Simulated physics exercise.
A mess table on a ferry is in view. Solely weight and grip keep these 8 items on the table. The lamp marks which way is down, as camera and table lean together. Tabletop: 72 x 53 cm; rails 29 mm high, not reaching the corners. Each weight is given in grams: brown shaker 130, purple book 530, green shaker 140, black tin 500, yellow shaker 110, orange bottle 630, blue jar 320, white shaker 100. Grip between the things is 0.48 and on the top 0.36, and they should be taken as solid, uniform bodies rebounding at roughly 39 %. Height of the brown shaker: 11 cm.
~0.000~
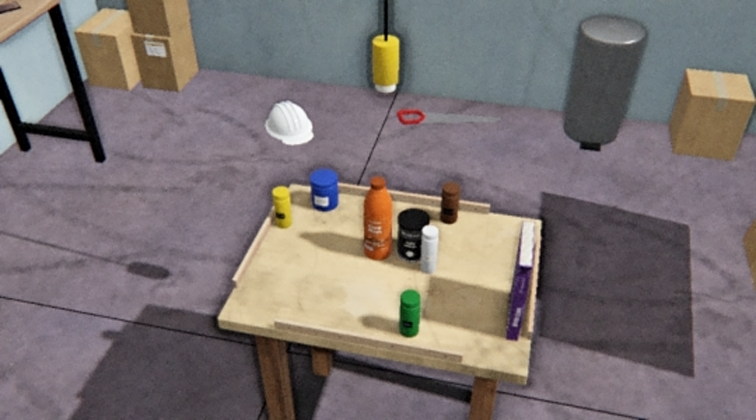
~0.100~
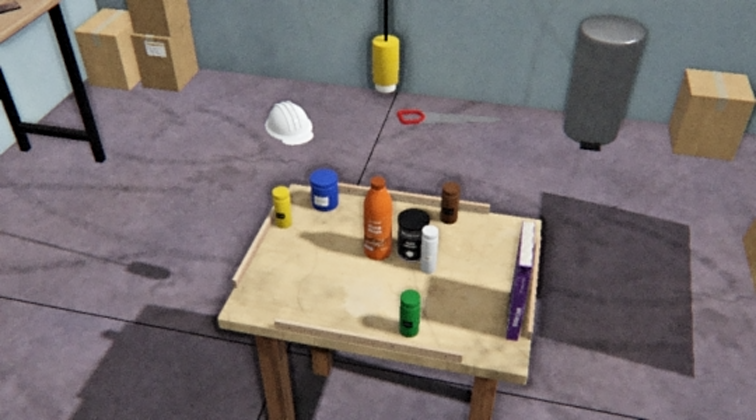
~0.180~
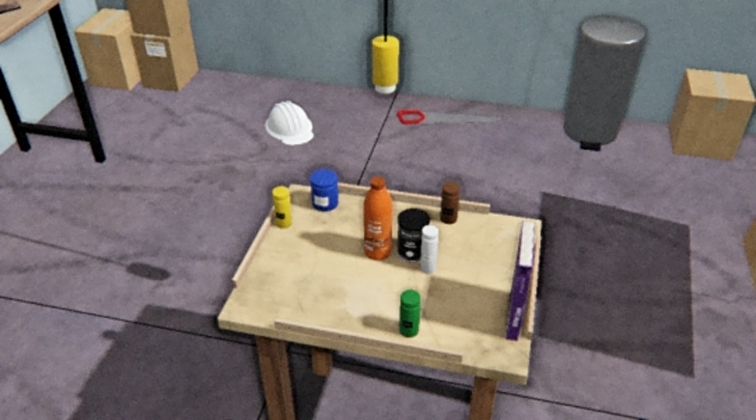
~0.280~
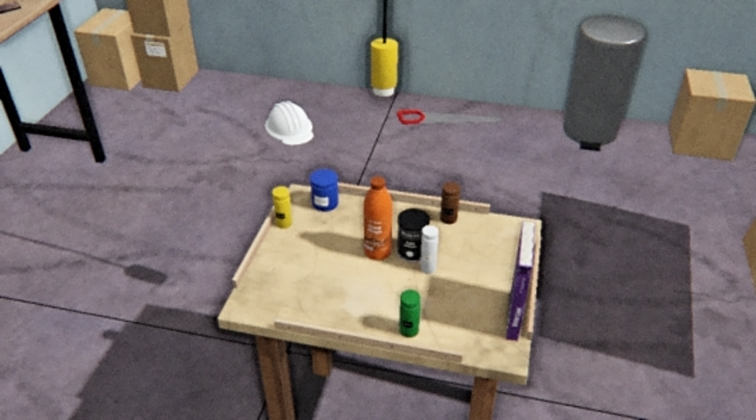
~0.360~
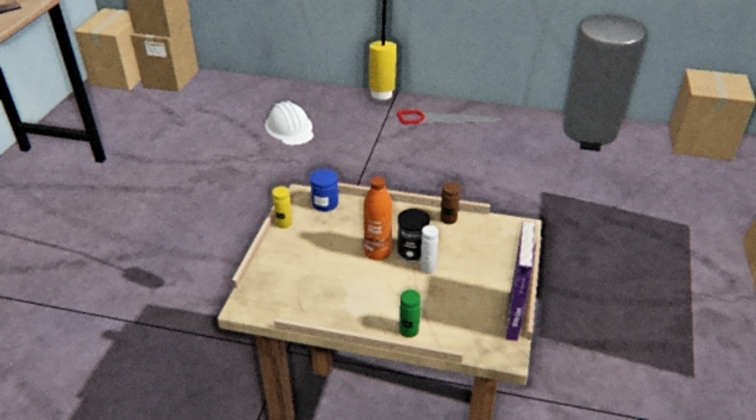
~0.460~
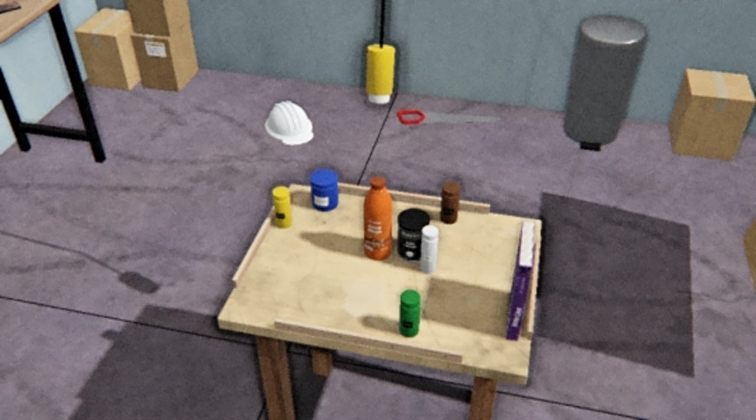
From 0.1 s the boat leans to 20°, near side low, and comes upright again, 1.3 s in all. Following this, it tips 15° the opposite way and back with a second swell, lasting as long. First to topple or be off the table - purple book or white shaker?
Of the two named, the latter goes first.
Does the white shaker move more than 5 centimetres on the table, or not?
Outcome for the white shaker: Displaced.
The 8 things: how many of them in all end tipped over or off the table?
My answer is 1.
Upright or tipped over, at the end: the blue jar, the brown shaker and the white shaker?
In the last frame the blue jar remains up, the brown shaker remains up and the white shaker does not stay up.
After 0.96 s, boat heeled 15°, near side down; white shaker tipped 60° from how it sat near (424, 274).
After 1.16 s, boat heeled 6°, near side down; white shaker on its side near (419, 300).
After 2.26 s, boat heeled 11°, far side down; white shaker on its side near (420, 299).
At rest (3.2 s), tipped over on the table, white shaker; the other 7 in place, give or take 5 cm. Seen from the same camera at the end, purple book near (520, 281), white shaker near (420, 299). Purple book was never lost; white shaker went at 0.92 s.
